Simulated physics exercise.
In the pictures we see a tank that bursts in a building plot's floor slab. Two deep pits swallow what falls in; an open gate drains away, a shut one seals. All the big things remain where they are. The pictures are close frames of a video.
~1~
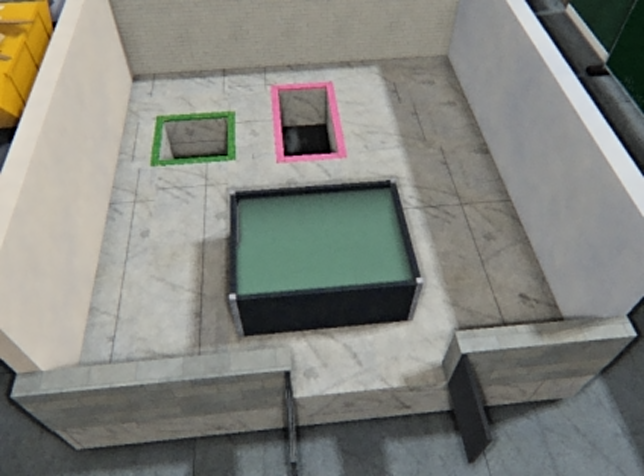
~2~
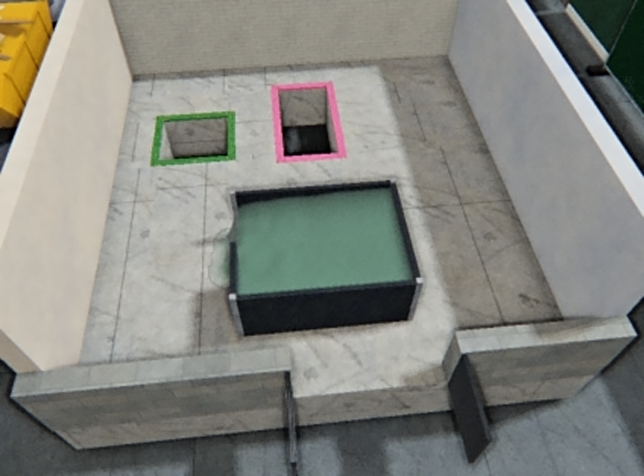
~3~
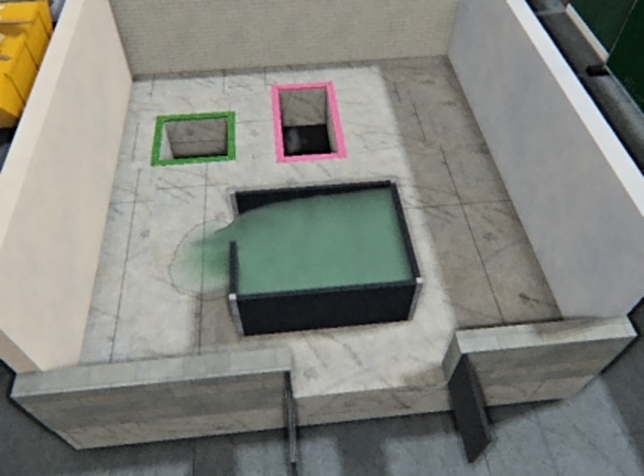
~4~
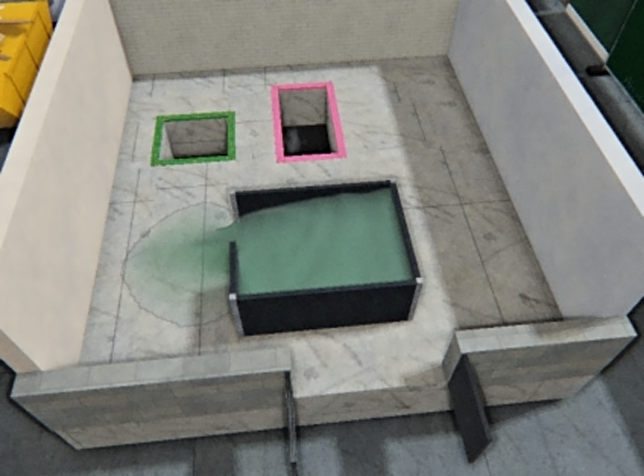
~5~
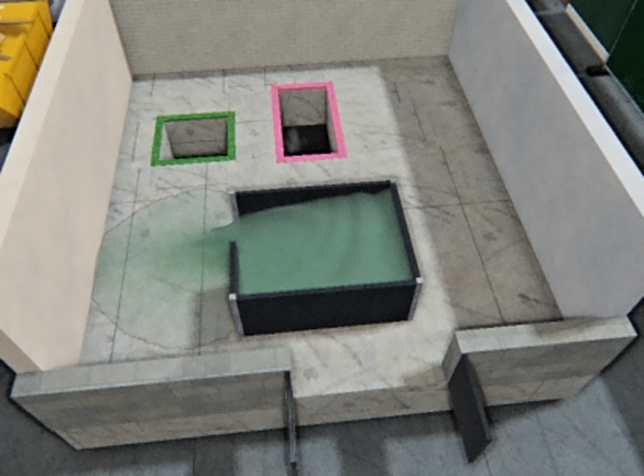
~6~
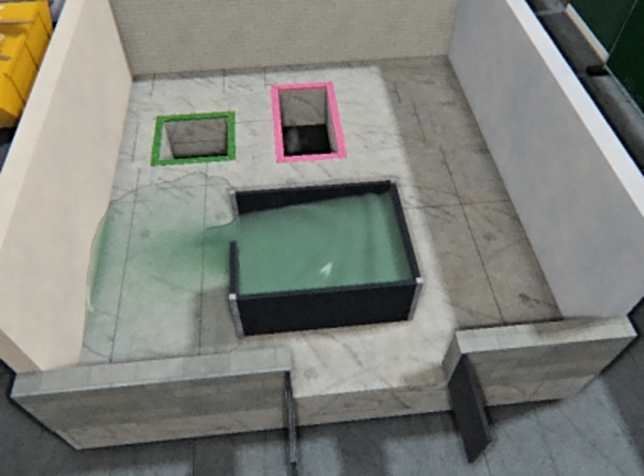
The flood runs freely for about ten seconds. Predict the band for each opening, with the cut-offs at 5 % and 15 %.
My prediction: The gate lies in the five-to-fifteen range; the pink pit lies in the five-to-fifteen range; the green pit passes fifteen per cent.
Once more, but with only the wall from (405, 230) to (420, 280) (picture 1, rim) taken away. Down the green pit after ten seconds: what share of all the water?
For green, it comes to 4 percent.
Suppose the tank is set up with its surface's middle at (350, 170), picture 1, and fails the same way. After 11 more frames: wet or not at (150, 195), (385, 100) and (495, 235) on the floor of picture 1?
Outcome, in sequence: Wetted, unwetted, unwetted.
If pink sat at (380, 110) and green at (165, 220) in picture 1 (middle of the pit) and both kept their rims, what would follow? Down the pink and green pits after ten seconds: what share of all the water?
The pink pit takes around 0 percent, while the green pit takes around 55 percent.
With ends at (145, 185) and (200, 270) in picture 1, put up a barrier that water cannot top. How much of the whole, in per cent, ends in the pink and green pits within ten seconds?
The pink pit gets 6 per cent, the green pit 40 per cent.
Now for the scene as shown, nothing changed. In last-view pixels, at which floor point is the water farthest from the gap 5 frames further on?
Roughly at (126, 120).
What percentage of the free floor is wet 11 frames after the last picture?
Estimate: Some 30 in a hundred.
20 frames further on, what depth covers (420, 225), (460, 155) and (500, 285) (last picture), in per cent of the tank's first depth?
Roughly 0 per cent, 0 per cent and 0 per cent.
A moment on, water covers 20 % of the floor; the gate 0 %, the pink pit 0 %, the green pit 0 %.
Next, water covers 30 % of the floor; the gate 0 %, the pink pit 0 %, the green pit 2 %.
Then, water covers 40 % of the floor; the gate 0 %, the pink pit 0 %, the green pit 8 %.
Later, water covers 60 % of the floor; the gate 3 %, the pink pit 4 %, the green pit 16 %.
In the end, water covers 80 % of the floor; the gate 7 %, the pink pit 11 %, the green pit 25 %.
